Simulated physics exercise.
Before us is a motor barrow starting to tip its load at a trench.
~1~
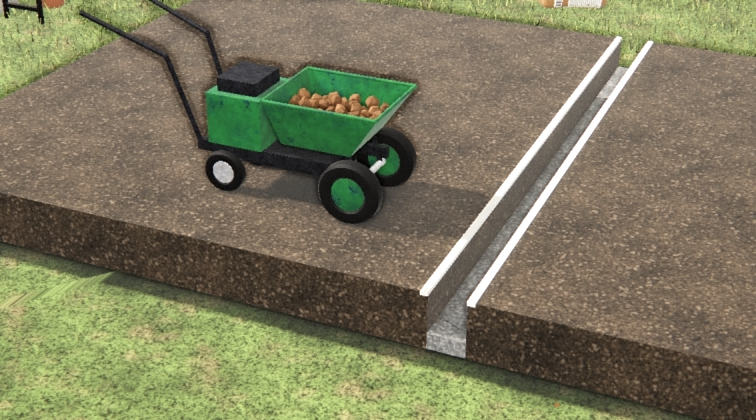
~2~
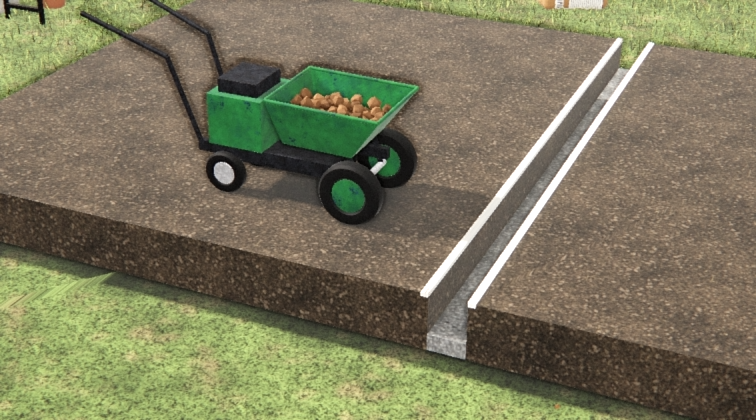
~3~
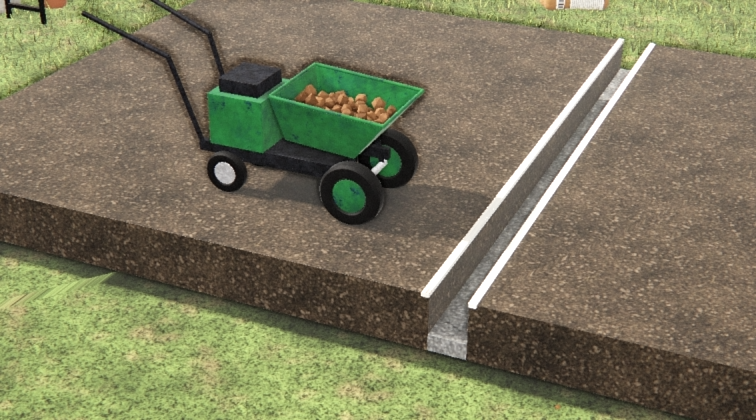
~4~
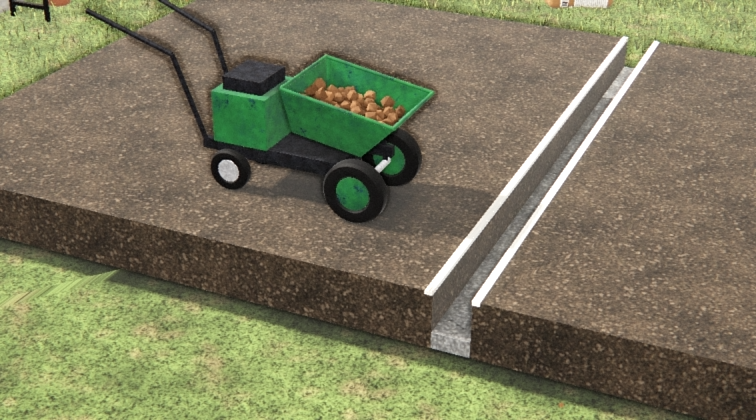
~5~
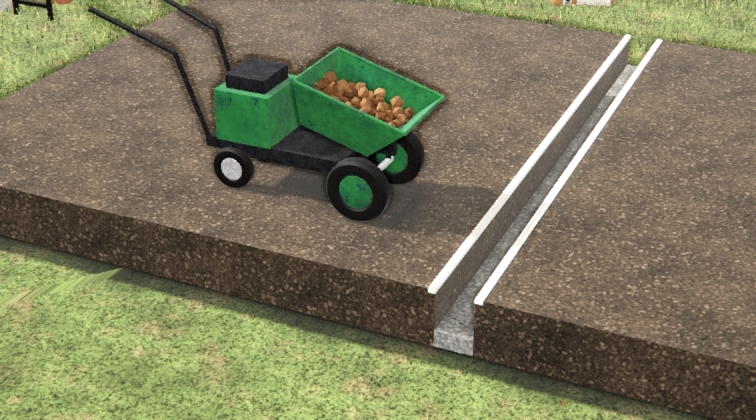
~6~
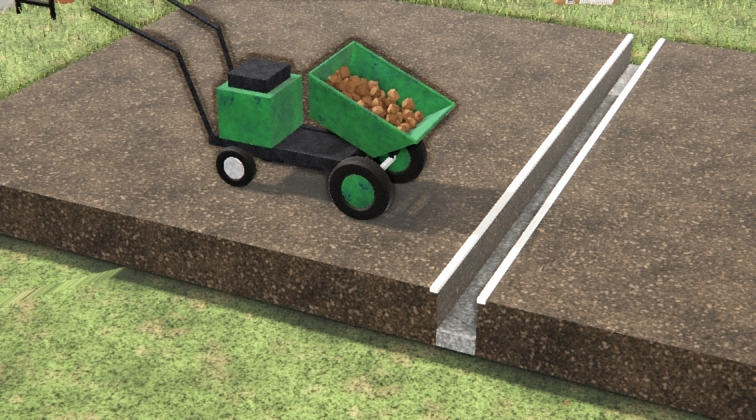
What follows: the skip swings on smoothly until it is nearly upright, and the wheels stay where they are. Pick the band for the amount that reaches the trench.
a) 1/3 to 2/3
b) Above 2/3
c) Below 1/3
1/3 to 2/3.
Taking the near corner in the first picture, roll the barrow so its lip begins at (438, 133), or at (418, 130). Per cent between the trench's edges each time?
Result: Try 1 = 10 %, try 2 = 80 %.
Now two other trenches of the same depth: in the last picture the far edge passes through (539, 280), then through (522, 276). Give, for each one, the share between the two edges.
Lab note: Try one about 60 %, try two about 60 %.
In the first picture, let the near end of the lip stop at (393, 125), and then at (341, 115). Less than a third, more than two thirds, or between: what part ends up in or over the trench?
One: Above two thirds. Two: Below one third.
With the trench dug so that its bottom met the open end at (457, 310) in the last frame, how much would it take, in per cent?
About 50 per cent.
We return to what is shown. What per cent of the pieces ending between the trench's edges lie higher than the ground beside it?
It works out at about 0 percent.
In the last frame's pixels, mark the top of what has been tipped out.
The top settles at about (473, 219).
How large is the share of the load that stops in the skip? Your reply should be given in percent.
15 %, about.
Shortly afterwards, skip tipped steeply; the whole lot in the skip.
Next, skip tipped right over; near two thirds in the skip; near a quarter short of the trench; near a quarter in or heaped over the trench.
Some moments later, skip tipped right over; near a quarter in the skip; near a quarter short of the trench; near half in or heaped over the trench; only a few beyond it.
In the end, skip tipped right over; a little in the skip; near a quarter short of the trench; near half in or heaped over the trench; only a few beyond it.
